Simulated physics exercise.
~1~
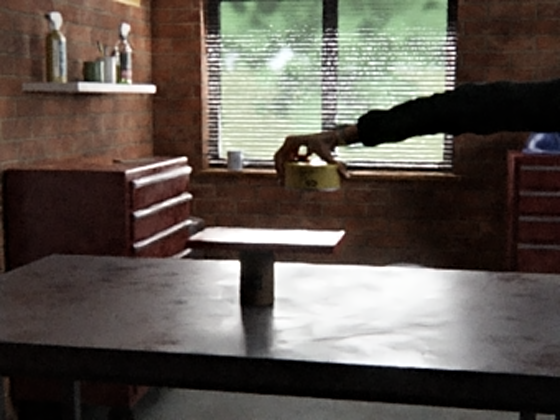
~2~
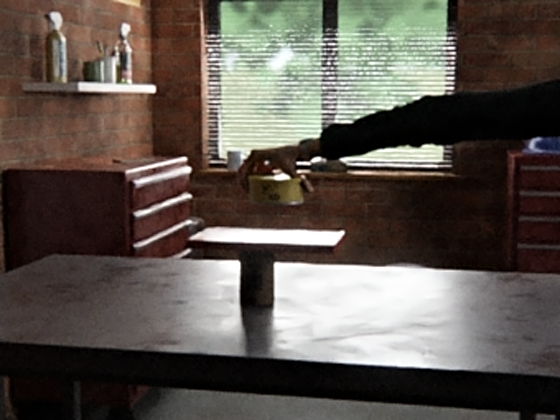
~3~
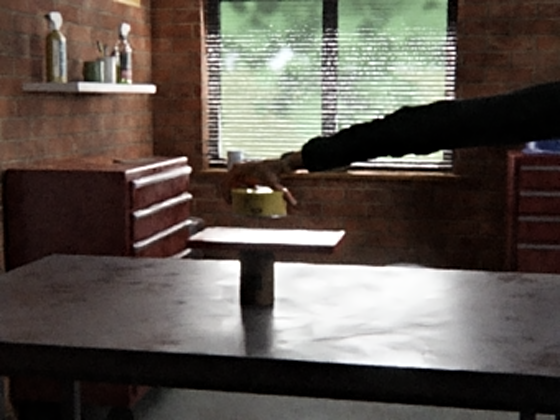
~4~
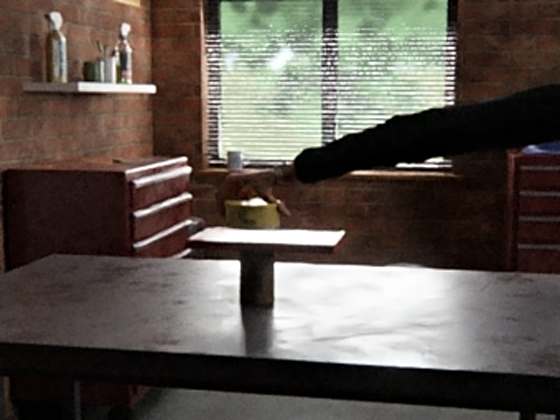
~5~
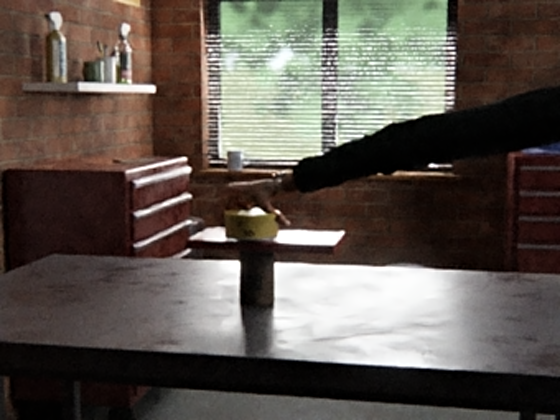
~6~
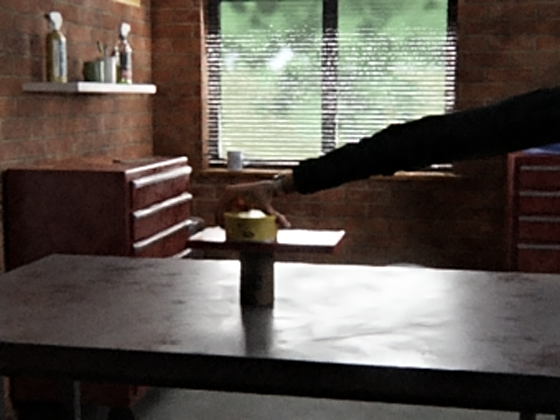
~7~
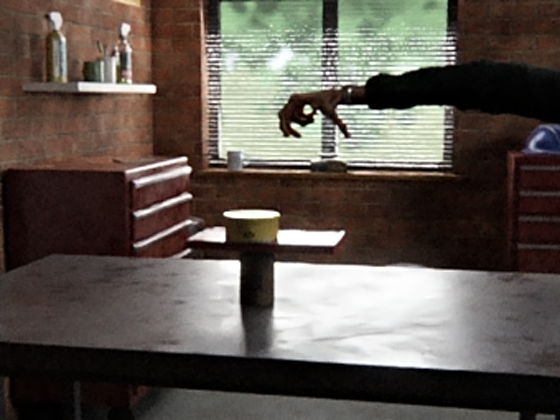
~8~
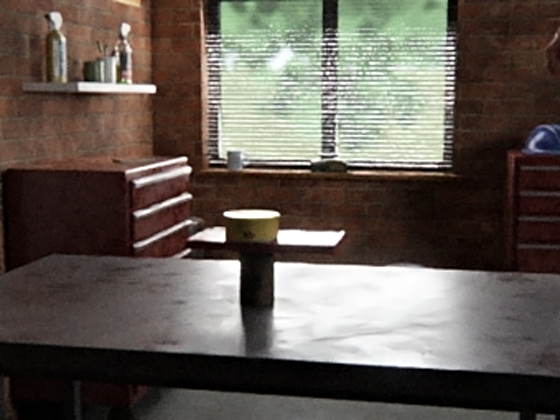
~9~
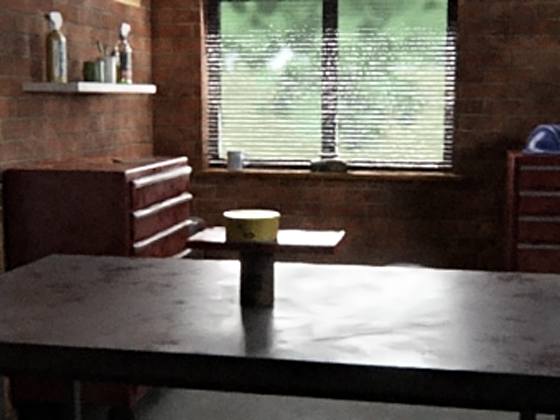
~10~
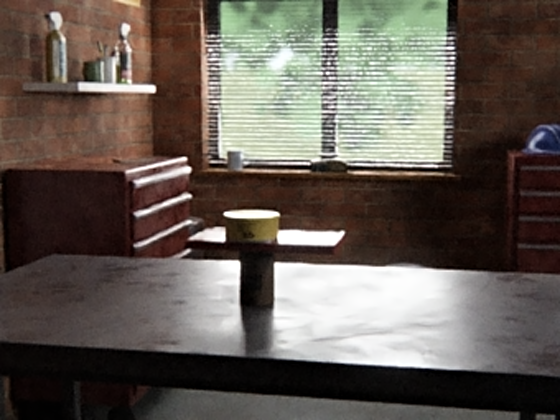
We see a hand lower a yellow tub leftward and down onto a flat lid balanced on a jar on a table, setting it toward the left side. The hand lets go and withdraws to the right, and the stack stays standing with the tub in place.
